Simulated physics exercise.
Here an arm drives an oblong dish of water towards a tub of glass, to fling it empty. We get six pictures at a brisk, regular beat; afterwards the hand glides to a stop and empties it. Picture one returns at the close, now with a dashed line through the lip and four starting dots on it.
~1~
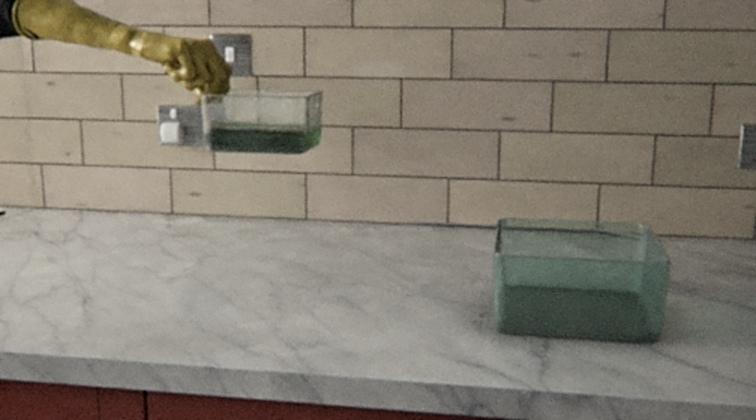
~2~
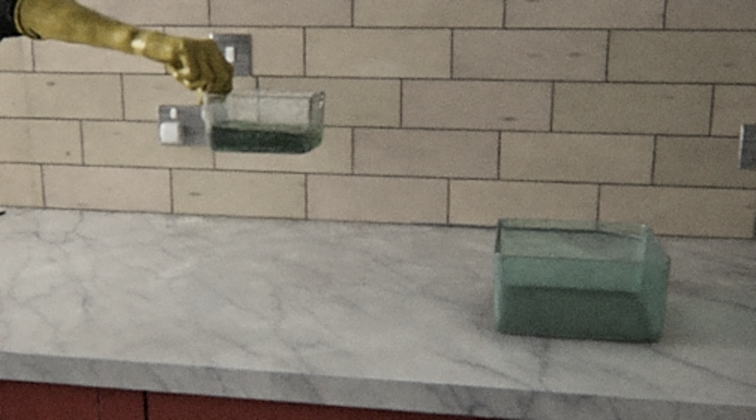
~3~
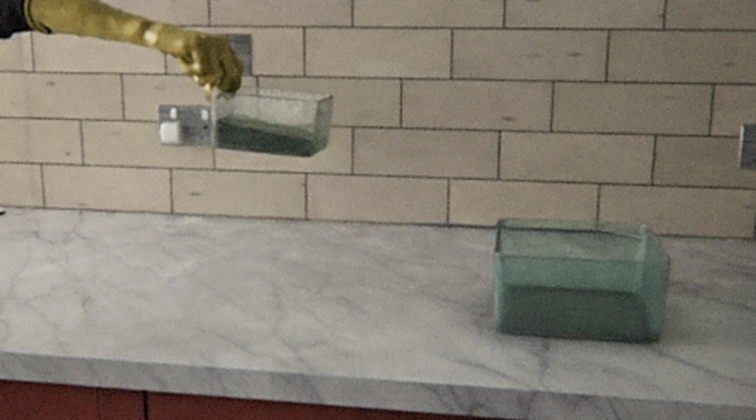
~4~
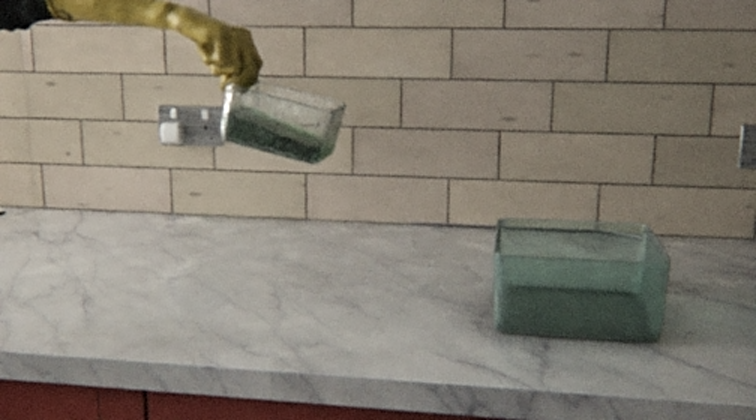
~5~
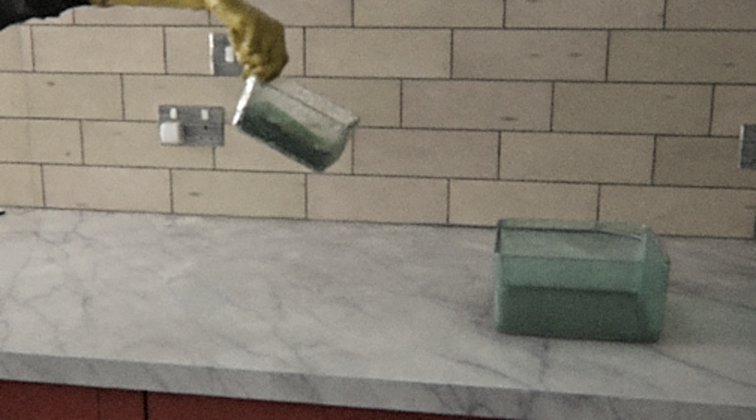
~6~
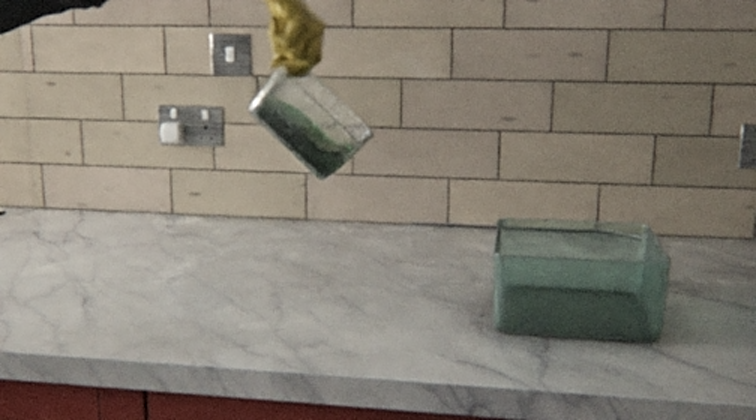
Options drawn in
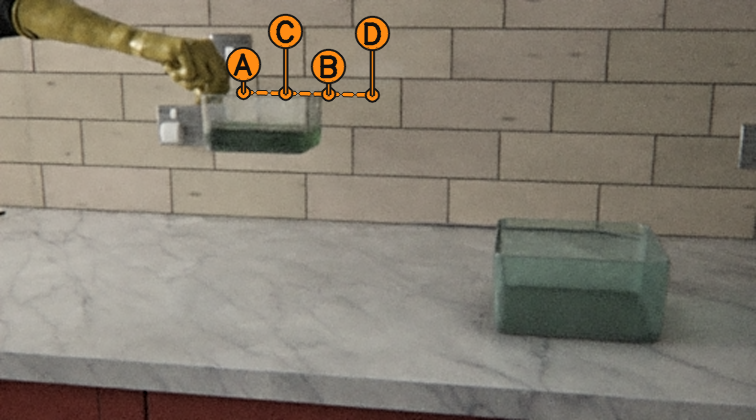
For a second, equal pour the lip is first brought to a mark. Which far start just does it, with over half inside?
Use place D.
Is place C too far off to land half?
Yes, it does.
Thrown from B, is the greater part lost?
Yes, that goes wrong.
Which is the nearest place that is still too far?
B it is.
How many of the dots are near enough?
One.
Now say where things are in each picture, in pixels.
In the first frame, upright, lip at (314, 93); tub from (493, 330) to (661, 340); nothing has left yet.
In the second frame, upright, lip at (316, 94); nothing has left yet.
In the third frame, tipped about 4°, lip at (325, 98); nothing has left yet.
In the fourth frame, tipped about 13°, lip at (338, 107); nothing has left yet.
In the fifth frame, tipped about 26°, lip at (354, 121); nothing has left yet.
In the sixth frame, tipped about 43°, lip at (367, 137); nothing has left yet.
In orange, A at (243, 92); B at (328, 94); C at (285, 93); D at (372, 95).
For place A, about 0 % lands in the tub, 100 % falls short.
For place B, about 6 % lands in the tub, 91 % falls short and 3 % goes beside or beyond.
For place C, about 0 % lands in the tub, 100 % falls short.
For place D, about 69 % lands in the tub, 18 % falls short and 13 % goes beside or beyond.
